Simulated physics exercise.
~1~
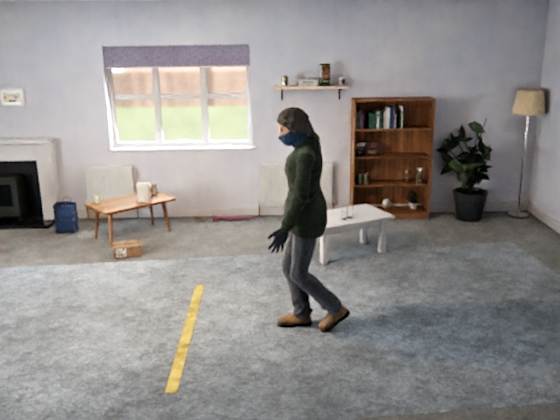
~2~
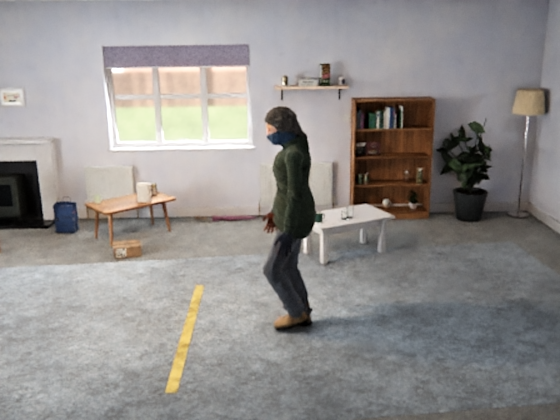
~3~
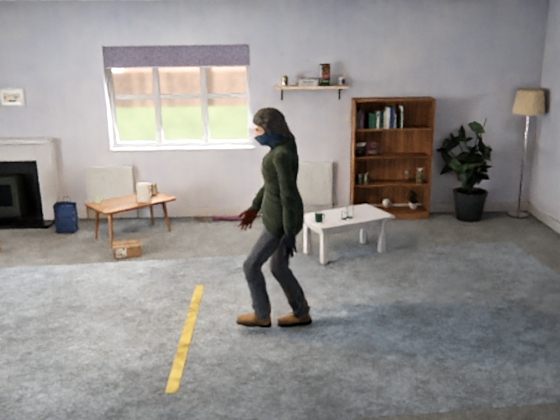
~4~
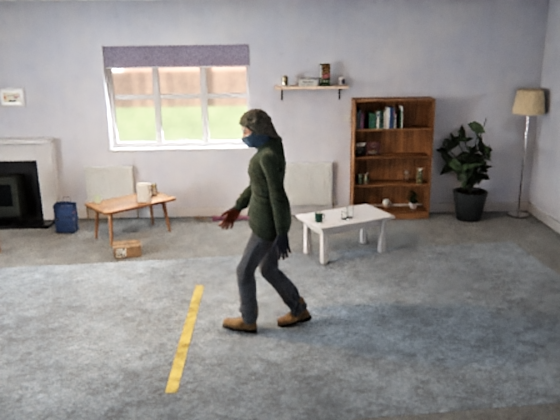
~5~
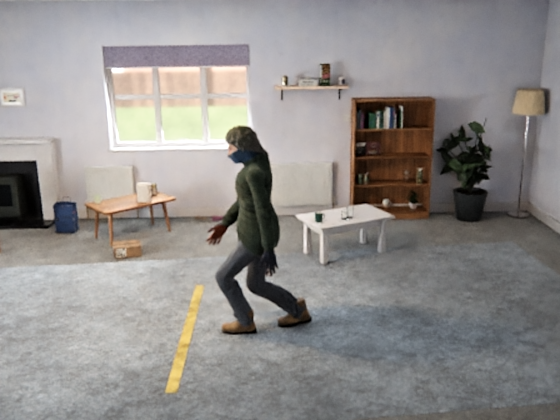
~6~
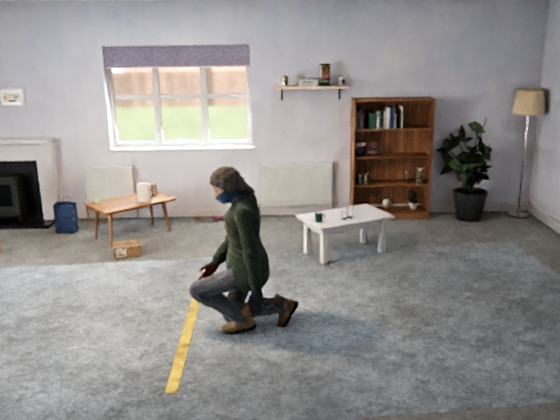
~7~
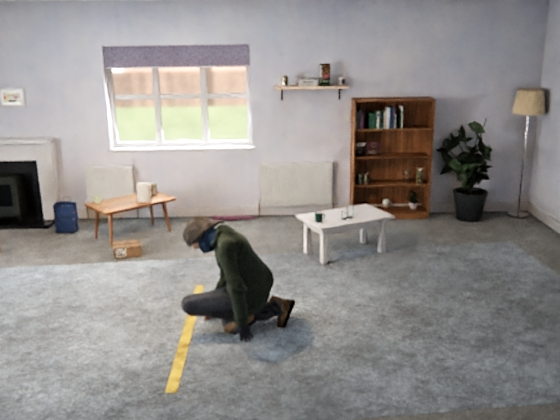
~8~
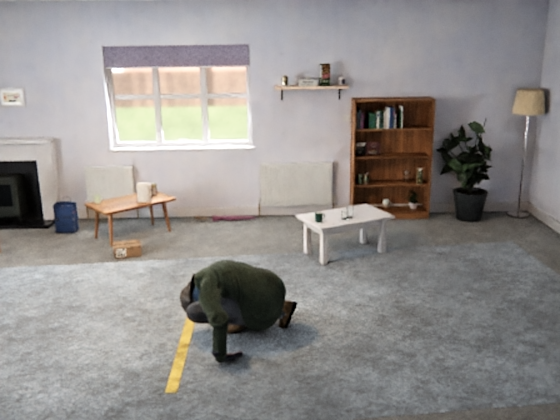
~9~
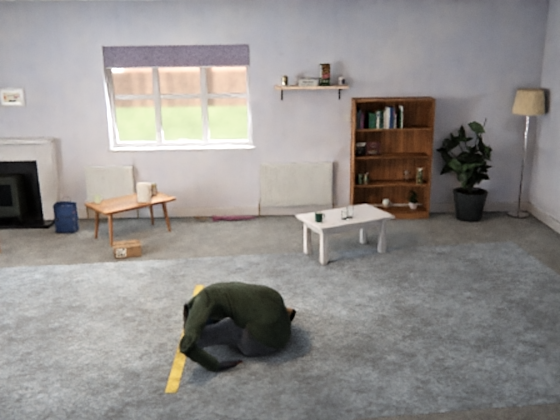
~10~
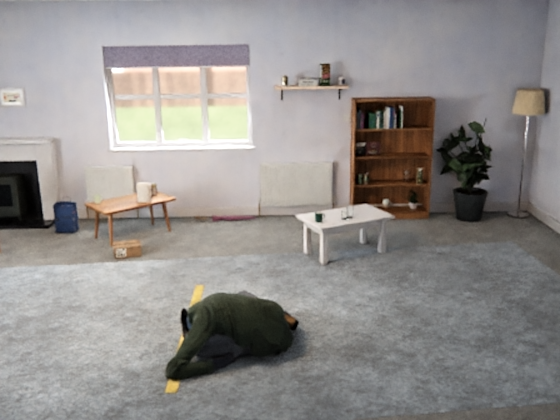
In a living room, a walker heads left, sinks down and folds forward beside a yellow strip.
